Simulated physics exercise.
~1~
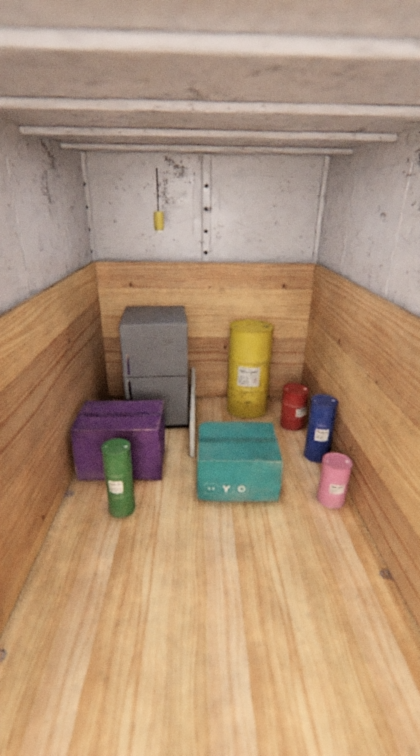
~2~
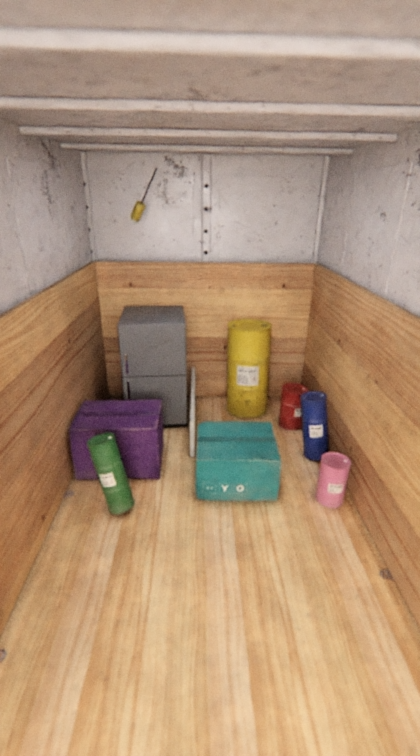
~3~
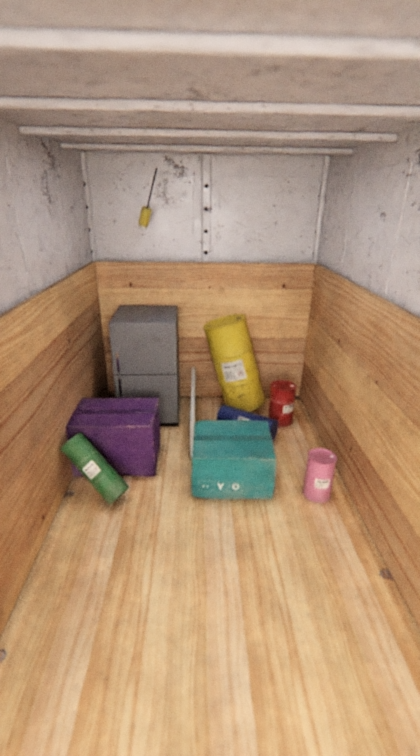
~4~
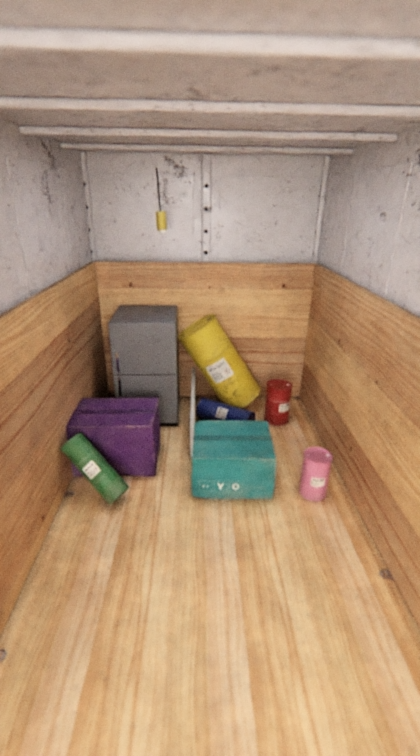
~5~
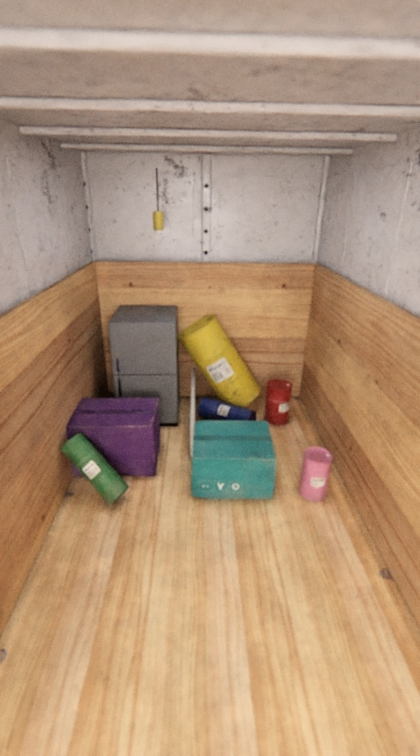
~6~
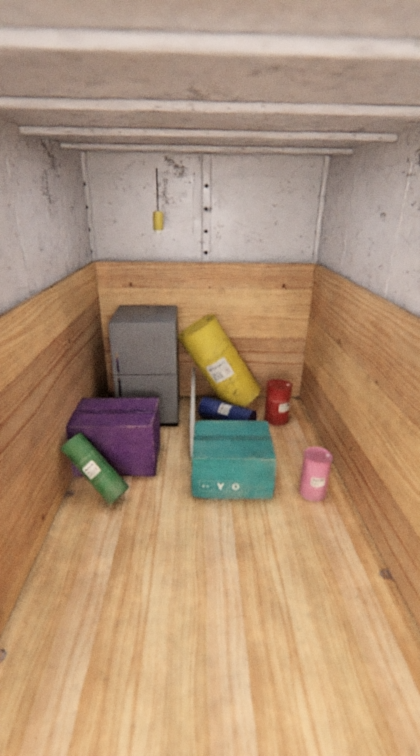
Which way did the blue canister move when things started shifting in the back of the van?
It moved to the left, tipping over and ending up on its side behind the turquoise box.
A blue canister in the back of a van tipped over to the left as the hanging lamp swung, while the green canister and then the yellow drum tilted left too; the blue one ended lying behind the turquoise box, the others leaning.
